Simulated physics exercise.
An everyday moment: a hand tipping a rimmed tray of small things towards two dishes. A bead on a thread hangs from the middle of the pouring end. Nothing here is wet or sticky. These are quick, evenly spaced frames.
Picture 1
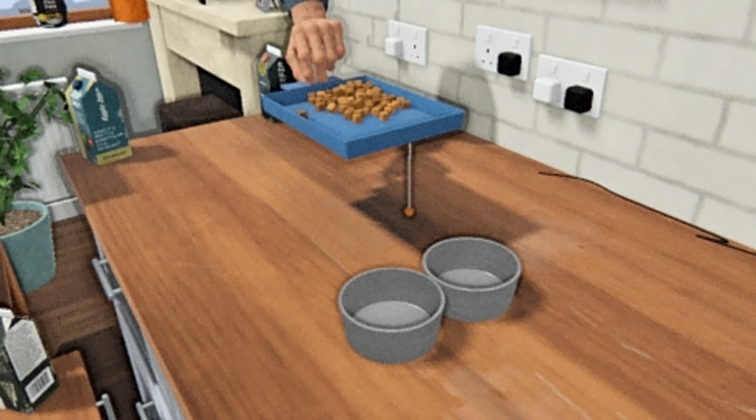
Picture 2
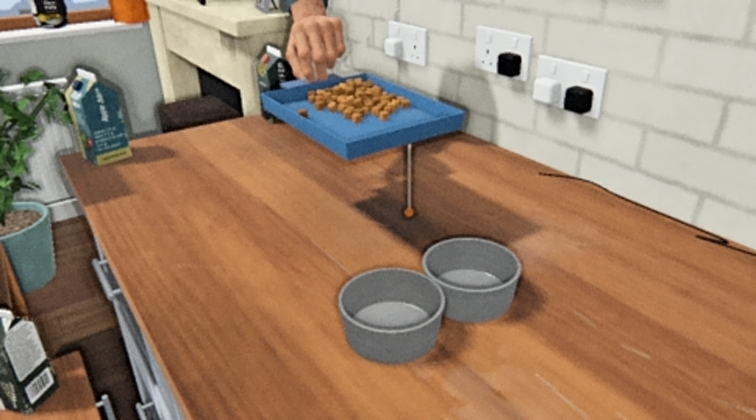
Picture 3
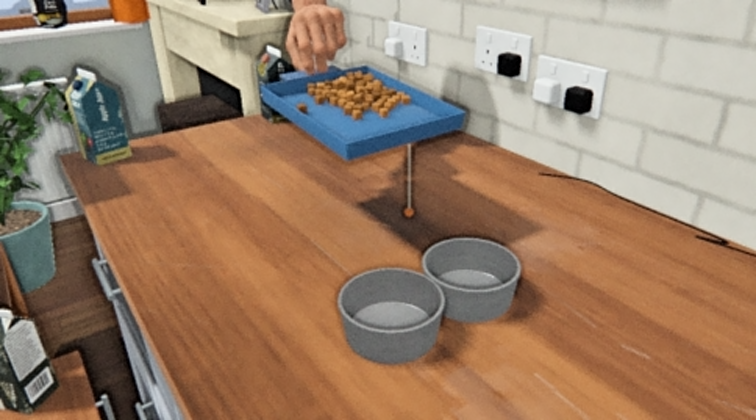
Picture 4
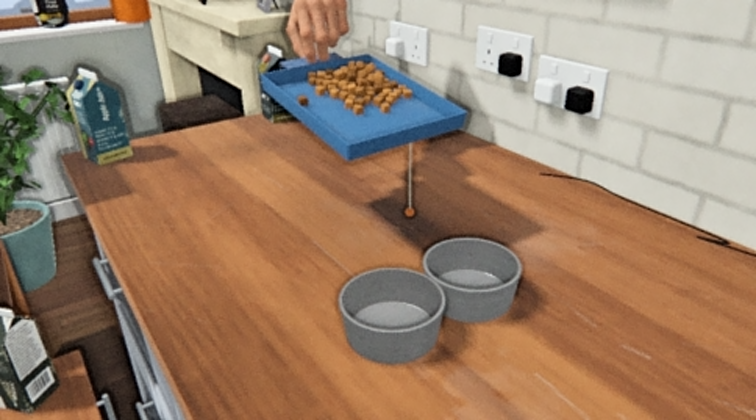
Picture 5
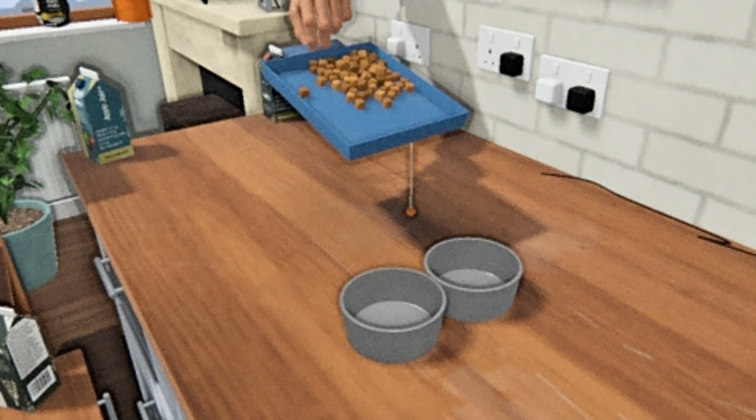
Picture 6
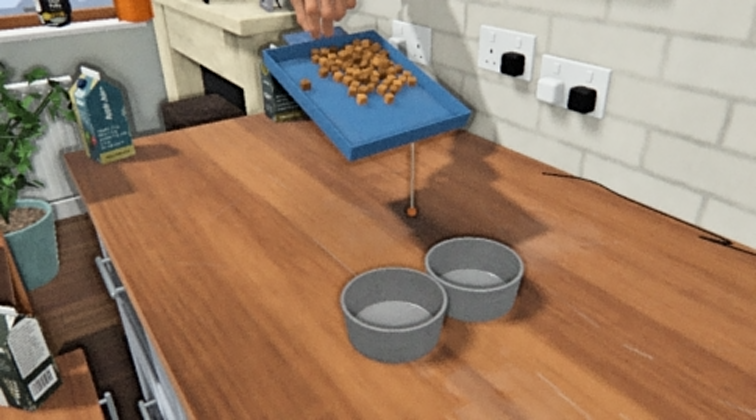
A blue rimmed tray of small brown cubes, held by a hand at its far end, starts out nearly level above a wooden counter with two grey dishes. The hand then gradually raises the far end, tilting the tray more steeply towards the dishes while the cubes stay bunched on its upper part.
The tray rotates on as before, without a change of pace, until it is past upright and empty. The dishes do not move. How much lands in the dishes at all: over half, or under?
In the dishes lies less than half of it.
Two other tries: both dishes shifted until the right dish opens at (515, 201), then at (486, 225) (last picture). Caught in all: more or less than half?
In turn: Below a half; above a half.
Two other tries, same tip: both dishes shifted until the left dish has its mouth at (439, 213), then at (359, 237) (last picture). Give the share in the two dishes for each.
First some 0, then 10 per cent.
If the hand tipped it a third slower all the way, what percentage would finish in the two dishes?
It comes to 30 per cent or so.
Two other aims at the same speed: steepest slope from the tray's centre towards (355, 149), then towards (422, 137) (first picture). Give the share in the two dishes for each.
Near 10 % and 10 %.
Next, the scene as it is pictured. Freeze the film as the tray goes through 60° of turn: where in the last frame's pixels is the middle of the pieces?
At about (410, 119).
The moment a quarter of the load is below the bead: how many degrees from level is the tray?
Around 110° of tilt.
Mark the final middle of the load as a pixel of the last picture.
Close to (428, 277).
Shortly afterwards, tray tipped steeply; all but a few on the tray; a little in the air.
Next, tray tipped right over; the bulk on the tray; only a few in the left dish; a little in the right dish; a little outside both; a little in the air.
Some moments later, tray tipped past a quarter turn; only a few in the left dish; near a quarter in the right dish; the bulk outside both.
In the end, tray tipped past a quarter turn; only a few in the left dish; near a quarter in the right dish; the bulk outside both.
